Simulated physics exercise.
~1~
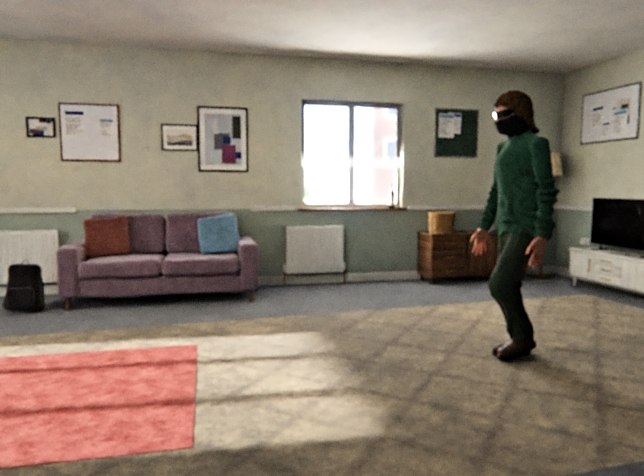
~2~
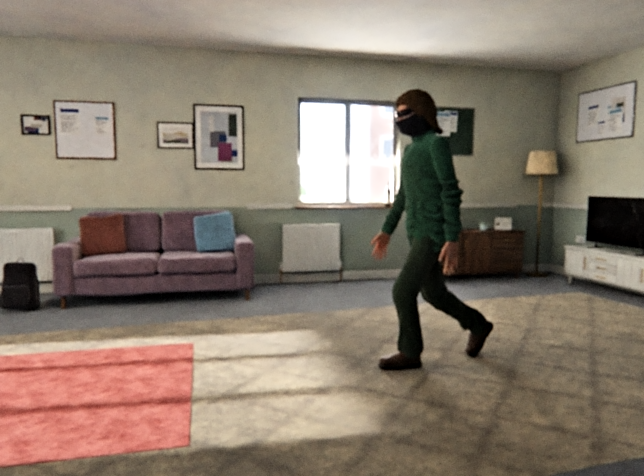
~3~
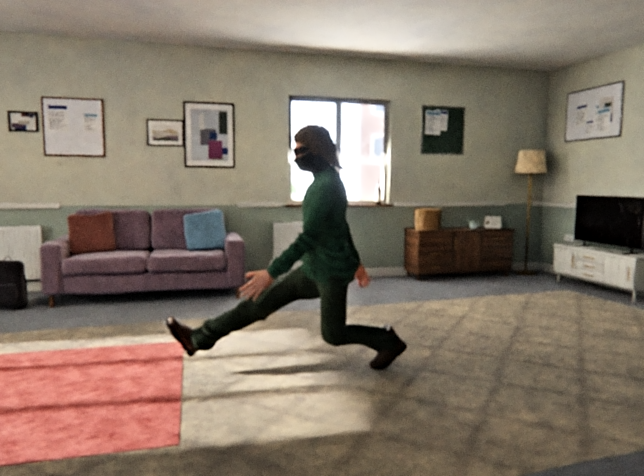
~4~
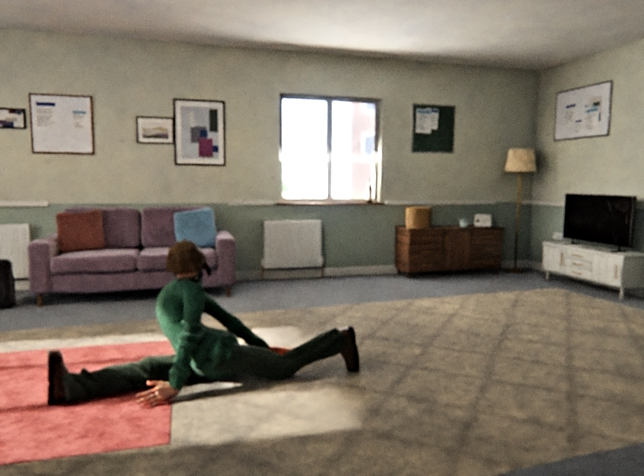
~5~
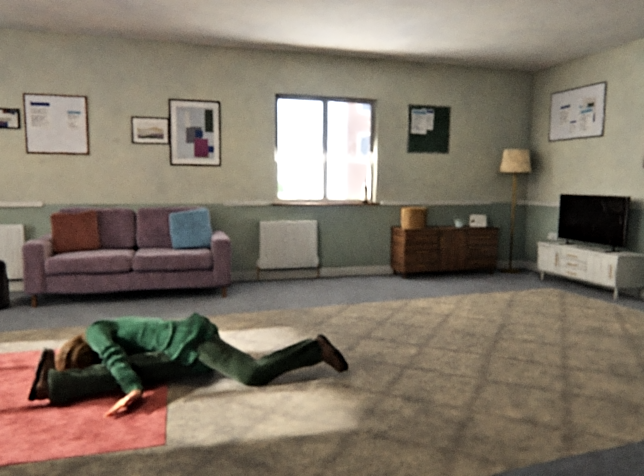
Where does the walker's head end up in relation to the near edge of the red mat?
The head ends up beyond the near edge, over the red mat, with the body folded forward along the front leg.
